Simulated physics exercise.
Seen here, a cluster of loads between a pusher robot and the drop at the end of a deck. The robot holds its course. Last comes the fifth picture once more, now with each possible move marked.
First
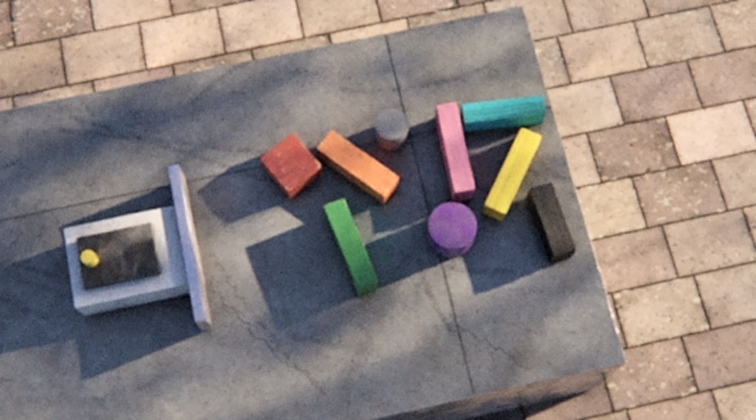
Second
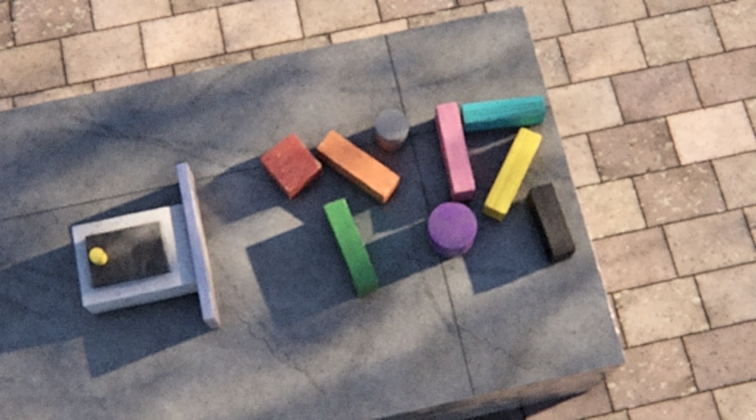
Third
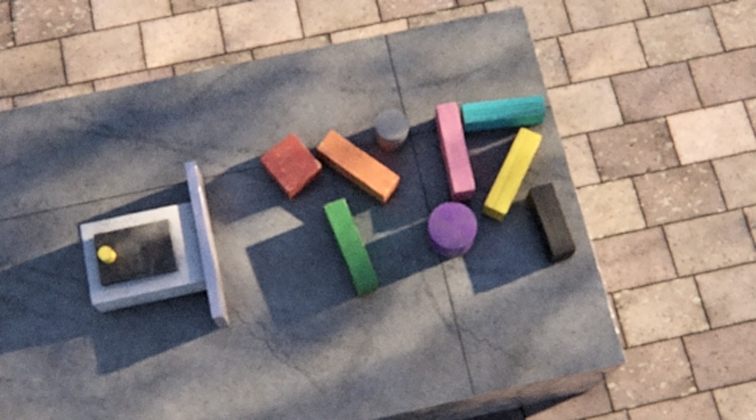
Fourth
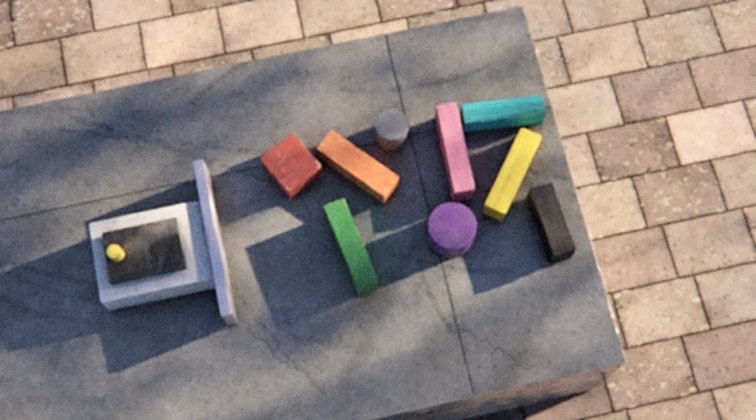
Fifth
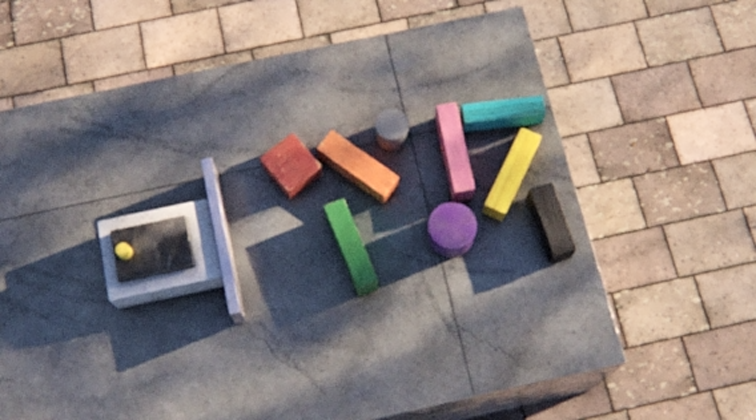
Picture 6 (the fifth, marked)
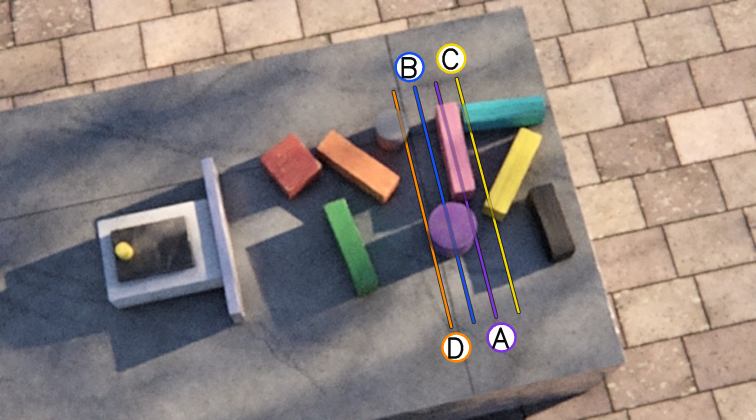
To begin with, a white pusher robot with a wide front plate sits at the left of a grey deck, apart from a cluster of colourful blocks and canisters. It then creeps steadily a short way right, narrowing the gap, while the cluster stays still and untouched.
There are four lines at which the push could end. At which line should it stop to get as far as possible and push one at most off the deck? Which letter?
No farther than A.
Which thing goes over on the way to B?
The turquoise stick goes over.
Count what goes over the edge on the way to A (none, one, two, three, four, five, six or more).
By then, one.
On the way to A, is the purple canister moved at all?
Yes.
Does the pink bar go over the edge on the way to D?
By then, no.
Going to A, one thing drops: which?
The turquoise stick.
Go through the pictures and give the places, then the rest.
The first picture shows black stick (551, 223); green bar (351, 247); turquoise stick (503, 114).
The second picture shows robot (133, 253); red crate (292, 166).
The third picture shows robot (141, 251); purple canister (451, 230).
The fourth picture shows robot (150, 249); grey canister (391, 130).
The fifth picture shows robot (159, 247); black stick (551, 223); green bar (351, 247); turquoise stick (503, 114).
On the copy, A at (465, 196); B at (443, 201); C at (487, 192); D at (421, 205).
On A. First, robot (248, 228); red crate (324, 160); orange bar (371, 164).
Then, robot (336, 210); turquoise stick (543, 118); pink bar (484, 147).
Finally, robot (403, 196); turquoise stick over the edge; yellow stick (564, 170); one fallen.
By contrast, B is within the limit but short; C drops three; D is within the limit but short.
